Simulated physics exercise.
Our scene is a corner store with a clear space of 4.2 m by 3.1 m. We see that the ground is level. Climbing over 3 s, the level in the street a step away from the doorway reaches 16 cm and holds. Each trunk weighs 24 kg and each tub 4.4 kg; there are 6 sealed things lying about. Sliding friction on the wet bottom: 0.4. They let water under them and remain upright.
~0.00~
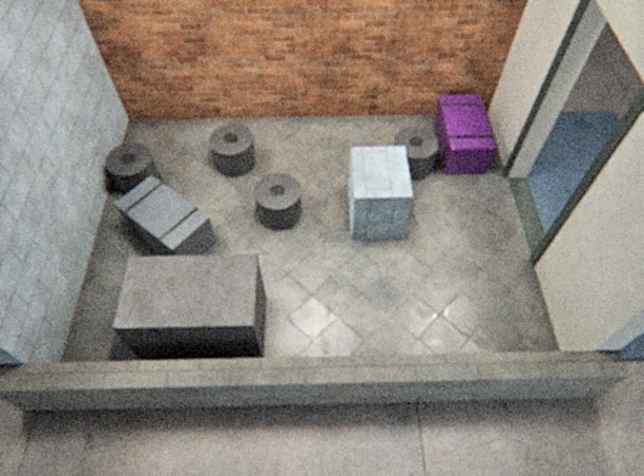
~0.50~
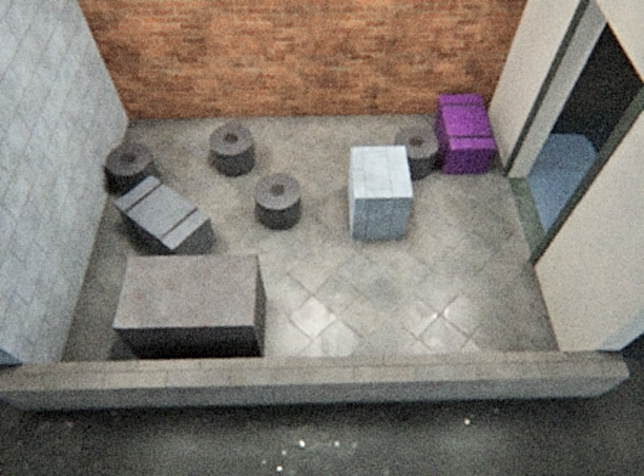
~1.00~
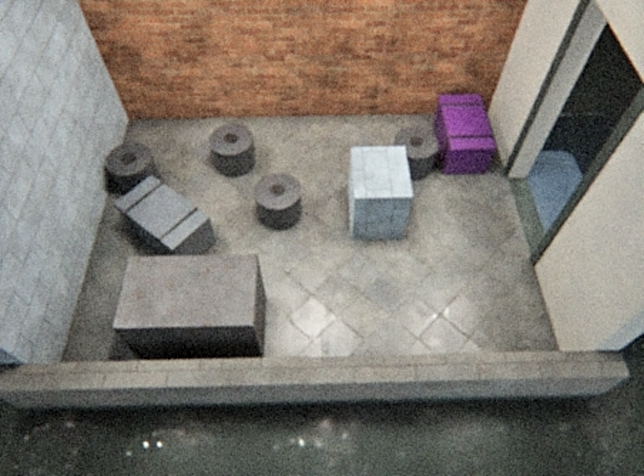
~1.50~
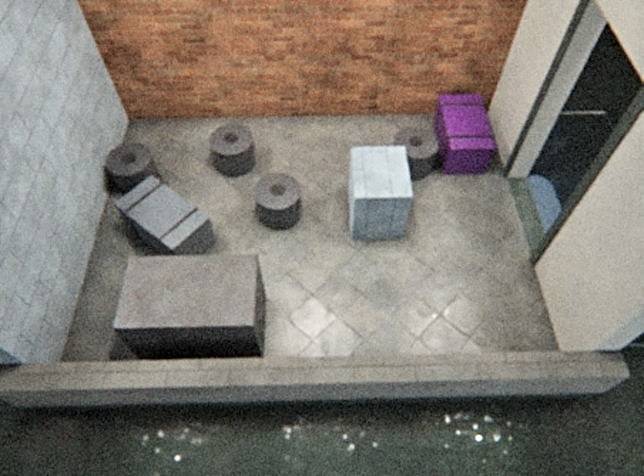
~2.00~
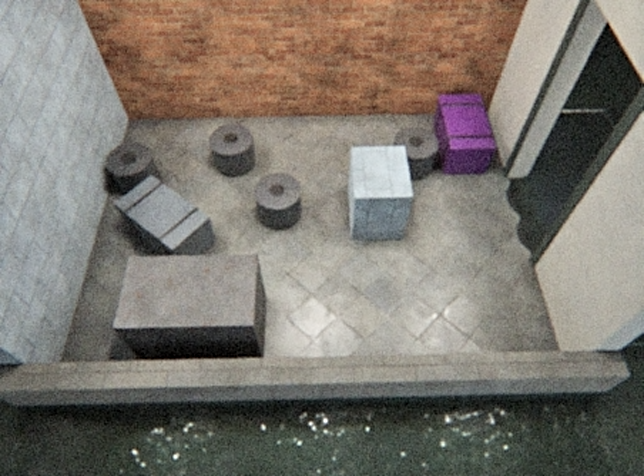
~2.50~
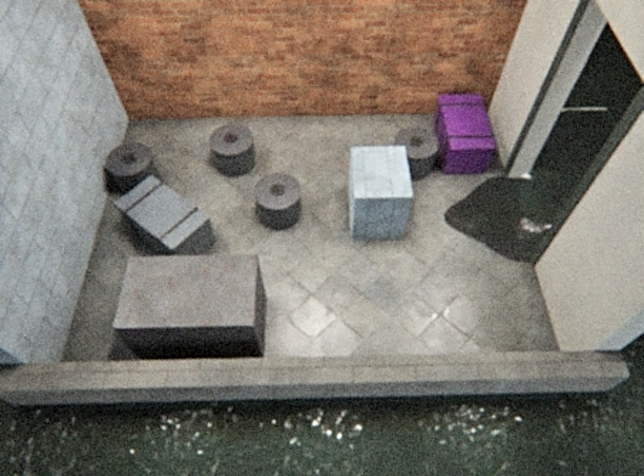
A large dull grey box sits at the lower left of a store corner, seen from above, with an orange brick wall behind and a low wall in front. Beyond it are a slanted grey case, four dark round pieces and a pale blue crate, with a purple trunk at the back right. Dark water spreads outside, then creeps through the right doorway onto the floor, while the objects and camera stay still.
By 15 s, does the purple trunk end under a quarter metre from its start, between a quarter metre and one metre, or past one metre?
Final distance: Below a quarter metre.
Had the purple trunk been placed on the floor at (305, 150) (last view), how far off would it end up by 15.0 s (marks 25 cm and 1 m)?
It creeps a little.
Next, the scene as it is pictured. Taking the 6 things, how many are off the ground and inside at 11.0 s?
6 of them.
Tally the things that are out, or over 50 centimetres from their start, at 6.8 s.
Answer: 1.
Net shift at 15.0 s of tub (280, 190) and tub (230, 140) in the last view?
Net displacement, in order: 60 cm; 30 cm.
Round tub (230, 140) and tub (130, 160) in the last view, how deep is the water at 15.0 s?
I'd put it at 9 cm and 10 cm respectively.
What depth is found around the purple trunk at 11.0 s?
Close to 7 centimetres.
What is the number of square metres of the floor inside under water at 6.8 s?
Close to 10.0 m2, I'd say.
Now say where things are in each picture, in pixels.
The first frame shows the purple trunk at (466, 121), on the bottom; water covers 0.0 m2; 0 of 6 have shifted.
The second frame shows the purple trunk at (466, 121), on the bottom; water covers 0.0 m2; 0 of 6 have shifted.
The third frame shows the purple trunk at (466, 121), on the bottom; 0.0 m2 under water; 0 of 6 have shifted.
The fourth frame shows the purple trunk at (466, 121), on the bottom; 0.0 m2 under water; 0 of 6 have shifted.
The fifth frame shows the purple trunk at (466, 121), on the bottom; 0.0 m2 under water; 0 of 6 have shifted.
The sixth frame shows the purple trunk at (466, 121) rests on the ground; 0.4 m2 under water; 0 of 6 have shifted.
After 3.5 s the purple trunk is near (466, 121), 0.0 m from its start, aground; 0 afloat.
After 6.8 s the purple trunk is near (466, 121), 0.0 m from its start, aground; 1 afloat.
After 11.0 s the purple trunk is near (456, 119), 0.1 m from its start, afloat; 6 afloat.
After 15.0 s the purple trunk is near (468, 114), 0.1 m from its start, afloat; 6 afloat.
